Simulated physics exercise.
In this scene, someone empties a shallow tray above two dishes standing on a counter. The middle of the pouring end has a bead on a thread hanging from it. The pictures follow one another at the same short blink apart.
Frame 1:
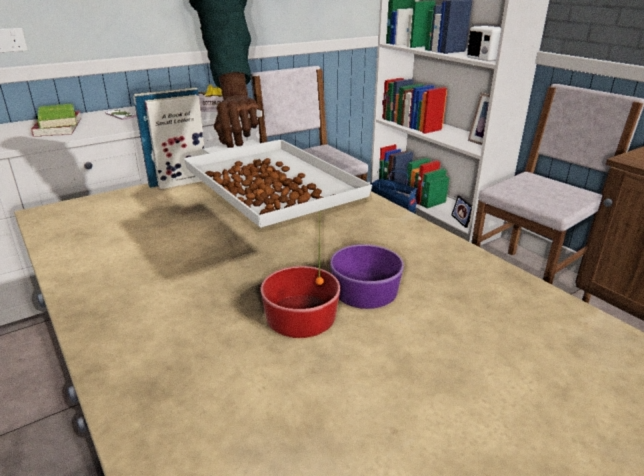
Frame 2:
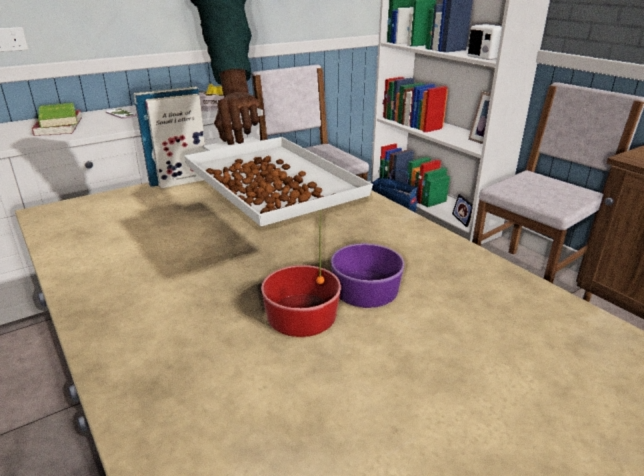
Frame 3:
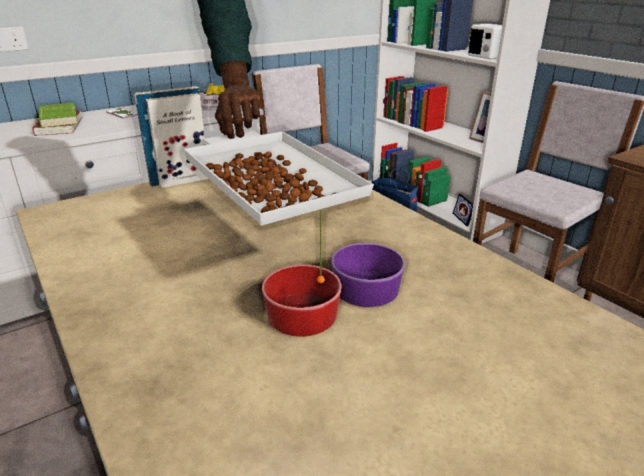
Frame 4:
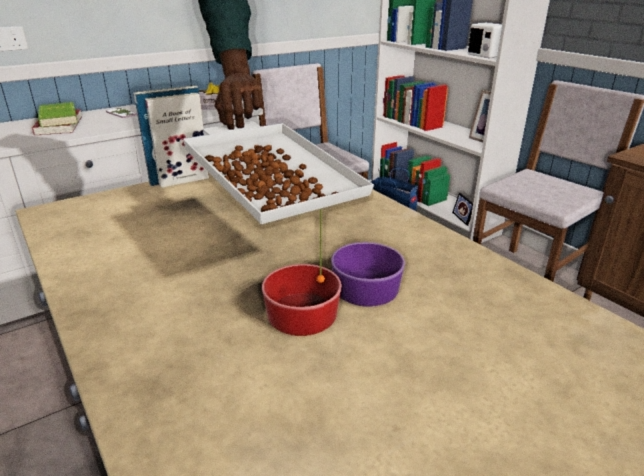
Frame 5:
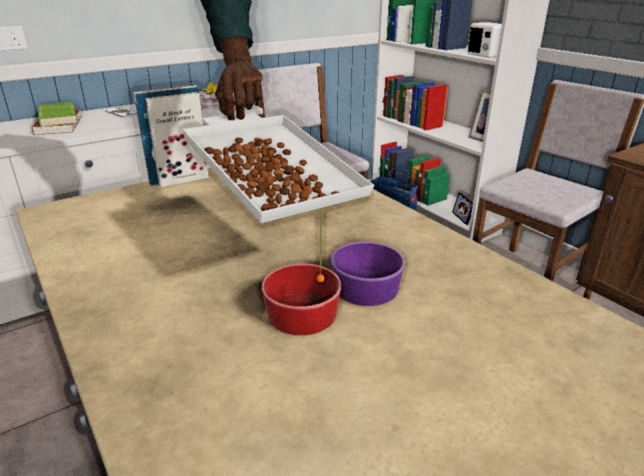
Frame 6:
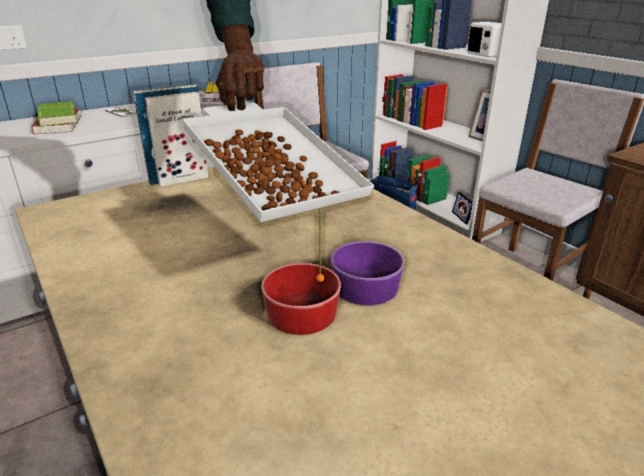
In a room with bookshelves and chairs, a hand held a white tray of brown kibble above a red bowl and a purple bowl on a table, raising the tray's back end slightly.
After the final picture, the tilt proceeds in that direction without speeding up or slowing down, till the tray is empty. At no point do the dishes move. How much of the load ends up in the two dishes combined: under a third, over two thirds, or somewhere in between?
Under a third.
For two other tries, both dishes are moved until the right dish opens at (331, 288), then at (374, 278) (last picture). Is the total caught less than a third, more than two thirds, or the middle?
Trial 1 - in the middle band. Trial 2 - over two thirds.
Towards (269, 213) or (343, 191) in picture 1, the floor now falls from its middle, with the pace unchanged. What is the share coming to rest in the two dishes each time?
Well, 10 percent for one and then 80 percent for the other.
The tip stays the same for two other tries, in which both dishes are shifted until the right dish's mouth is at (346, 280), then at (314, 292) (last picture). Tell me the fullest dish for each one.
Run 1: The one on the right side. Run 2: The one on the right side.
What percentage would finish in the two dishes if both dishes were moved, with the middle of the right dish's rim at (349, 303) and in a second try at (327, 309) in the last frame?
It works out to 70 percent and then 50 percent.
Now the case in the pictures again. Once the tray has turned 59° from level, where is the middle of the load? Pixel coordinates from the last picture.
The middle of the pieces lands at roughly (318, 179).
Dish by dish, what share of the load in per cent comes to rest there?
So the left dish keeps 0 per cent, and the right one keeps 0 per cent.
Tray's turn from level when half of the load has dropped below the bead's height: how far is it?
That would be about 95 degrees from level.
Shortly afterwards, tray tipped steeply; all but a few on the tray; only a few in the air.
Next, tray tipped right over; near a quarter on the tray; only a few in the right dish; near two thirds outside both; a little in the air.
Some moments later, tray tipped past a quarter turn; a little in the right dish; all but a few outside both.
In the end, tray tipped past a quarter turn; none at all in the left dish; a little in the right dish; all but a few outside both.
